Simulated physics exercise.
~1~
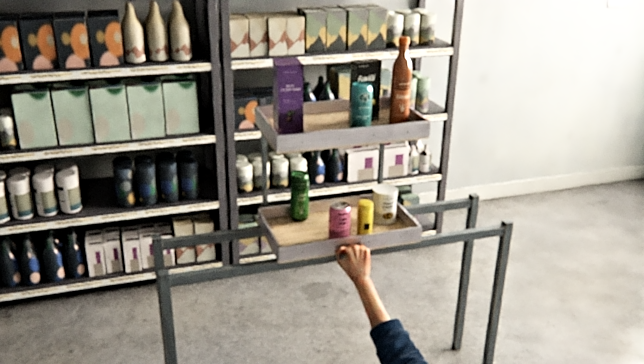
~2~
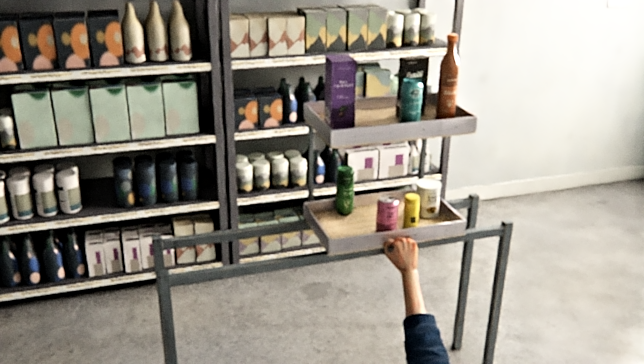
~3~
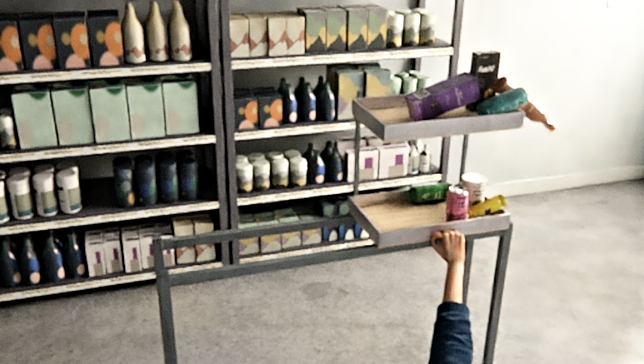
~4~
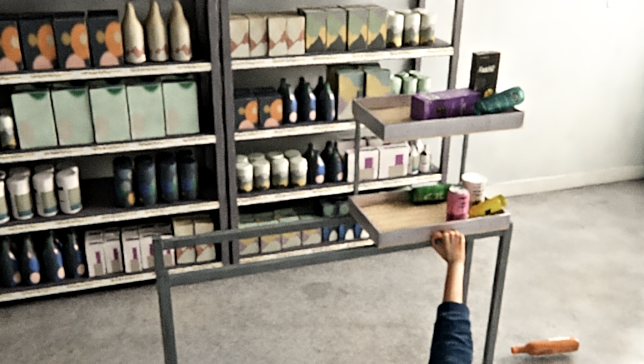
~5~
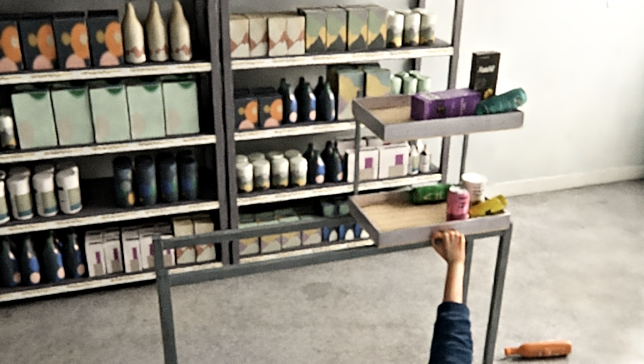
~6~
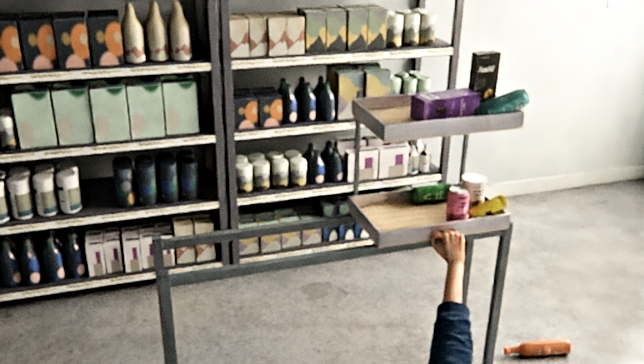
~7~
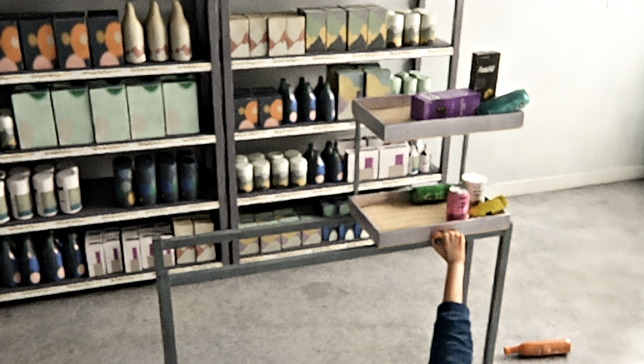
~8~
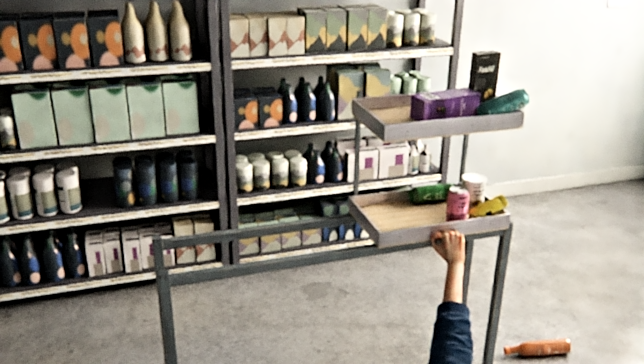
Hand pushing a two-level rack tray right until it stops, toppling several containers and sending an orange bottle to the floor.
